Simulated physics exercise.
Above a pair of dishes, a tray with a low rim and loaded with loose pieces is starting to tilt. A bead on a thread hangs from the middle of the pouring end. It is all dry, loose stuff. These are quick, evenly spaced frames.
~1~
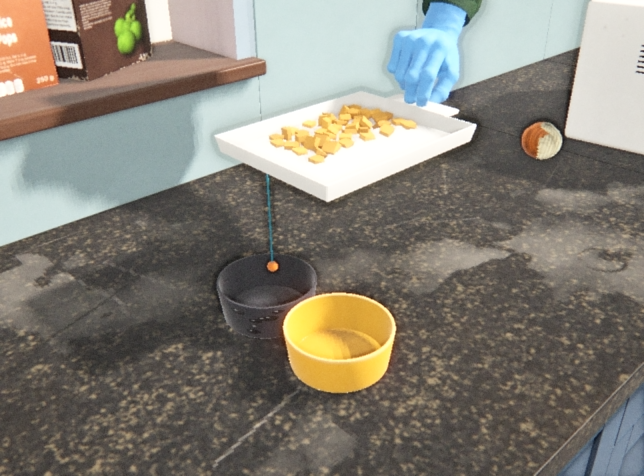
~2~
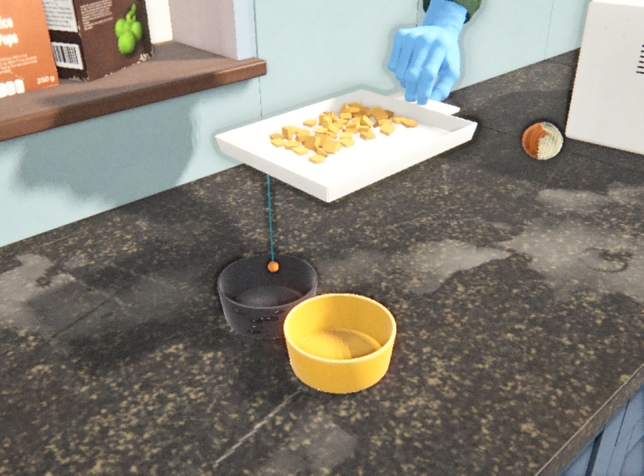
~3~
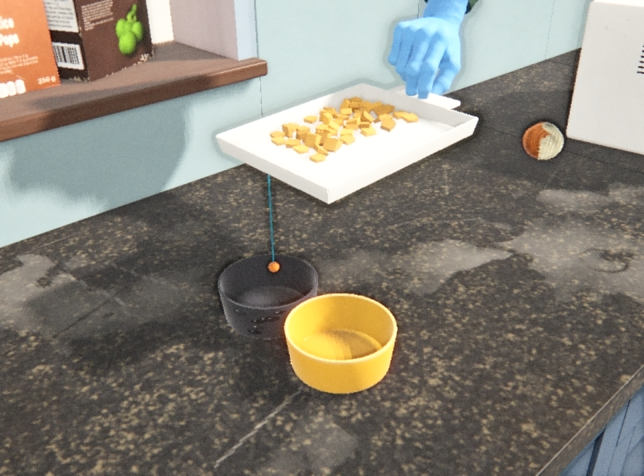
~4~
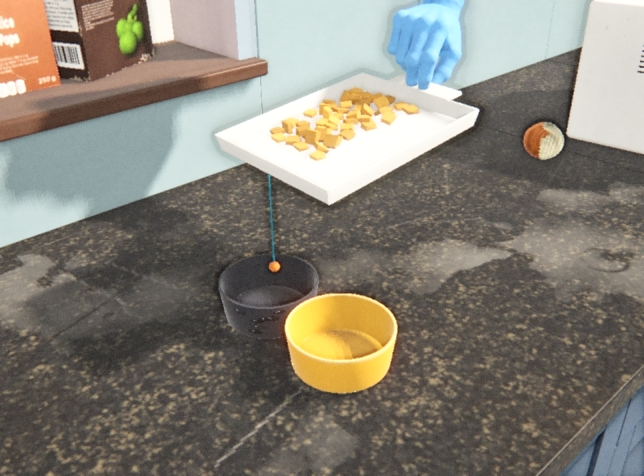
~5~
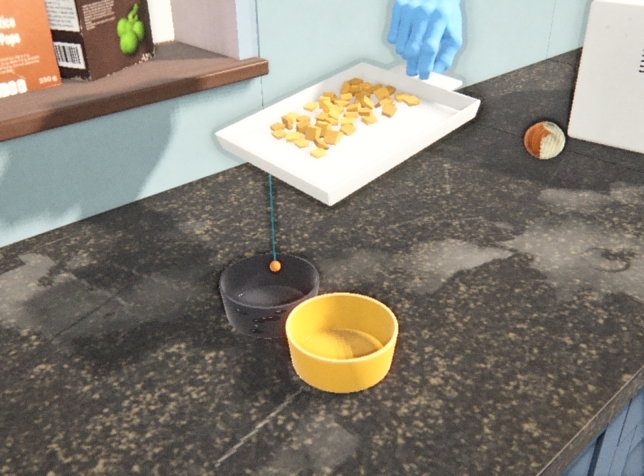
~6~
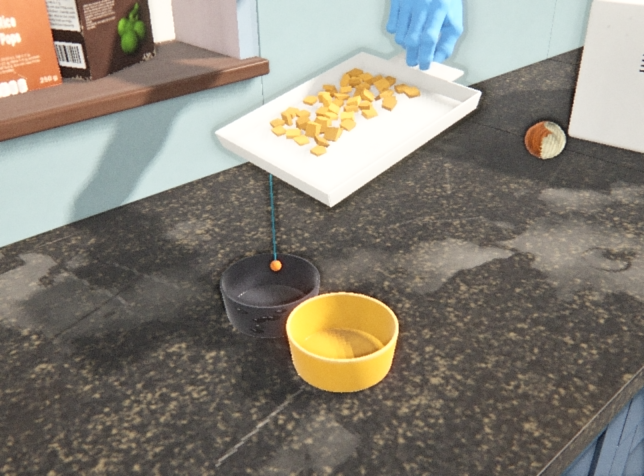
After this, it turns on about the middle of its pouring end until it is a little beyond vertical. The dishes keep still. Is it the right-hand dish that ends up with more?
Yes, the right-hand one.
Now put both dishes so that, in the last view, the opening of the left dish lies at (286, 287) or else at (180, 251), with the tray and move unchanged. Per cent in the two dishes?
In turn 70 and 30 in a hundred.
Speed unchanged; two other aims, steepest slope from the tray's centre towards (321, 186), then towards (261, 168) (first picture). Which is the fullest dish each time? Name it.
Well, the dish on the right side comes out on top first, and then the dish on the left side does.
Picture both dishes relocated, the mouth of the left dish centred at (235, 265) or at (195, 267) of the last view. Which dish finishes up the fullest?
In the first try it's the right-side dish, and in the second it's the right-side dish.
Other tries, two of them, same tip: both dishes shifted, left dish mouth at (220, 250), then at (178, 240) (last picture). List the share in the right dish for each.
First some 50, then 10 per cent.
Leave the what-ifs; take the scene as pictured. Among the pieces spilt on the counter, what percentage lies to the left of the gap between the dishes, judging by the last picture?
Estimate: Roughly 100 %.
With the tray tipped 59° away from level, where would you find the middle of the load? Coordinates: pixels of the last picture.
The load is centred around (295, 160).
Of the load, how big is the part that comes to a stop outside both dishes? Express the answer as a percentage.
I'd put it close to 20 per cent.
Shortly afterwards, tray tipped steeply; all but a few on the tray; only a few in the air.
Next, tray tipped right over; near half on the tray; a little in the right dish; a little in the left dish; a little outside both; a little in the air.
Some moments later, tray tipped past a quarter turn; near half in the right dish; near a quarter in the left dish; near a quarter outside both.
In the end, tray tipped past a quarter turn; near half in the right dish; near a quarter in the left dish; near a quarter outside both.
